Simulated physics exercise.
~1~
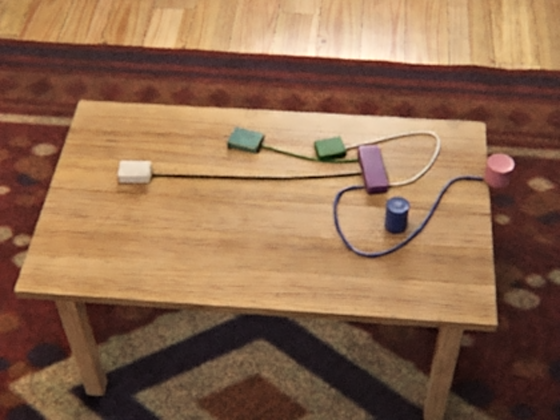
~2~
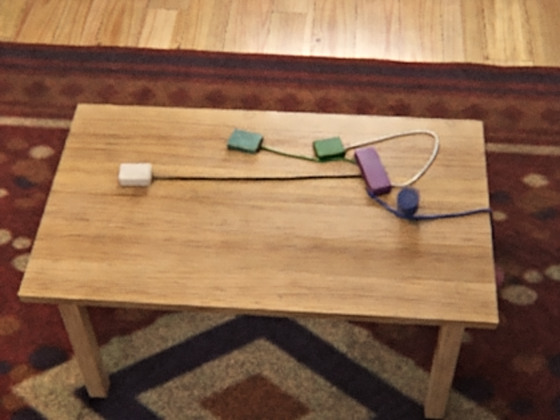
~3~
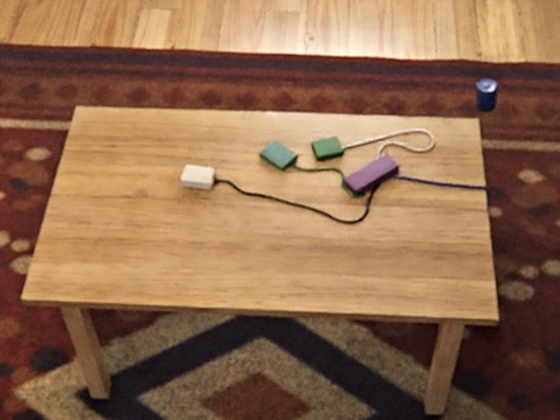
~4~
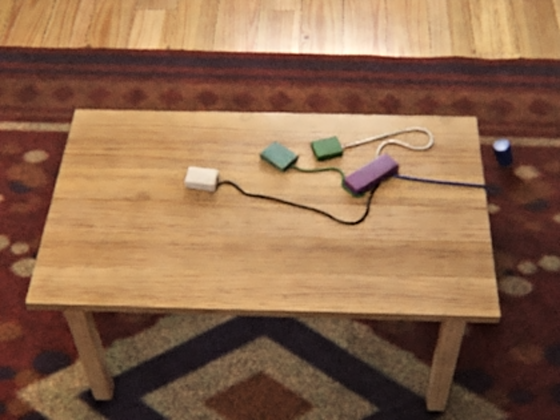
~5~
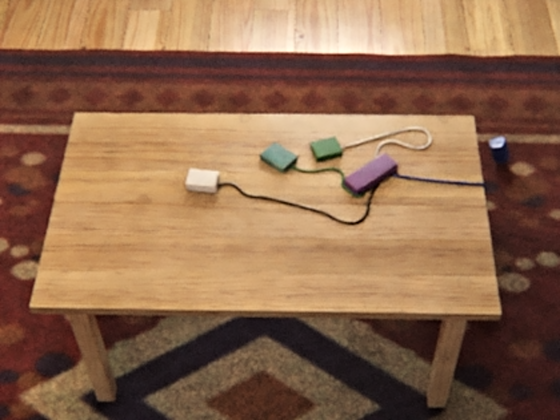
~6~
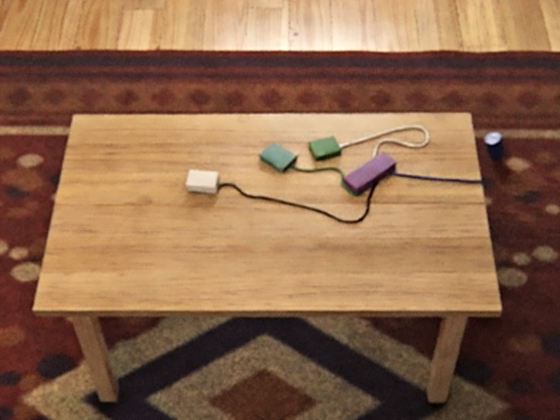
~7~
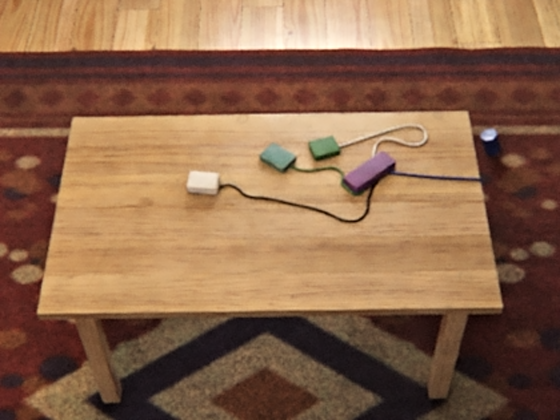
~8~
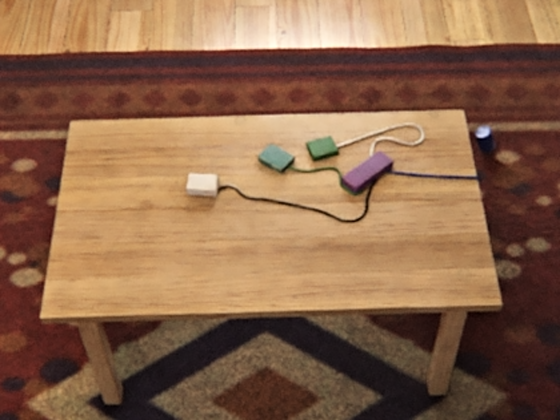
The footage shows corded blocks on a wooden table as a pink cylinder drops off the right edge and a blue one tips over and follows it off, while the white and teal blocks shift right and the purple block turns, all three staying on the table.
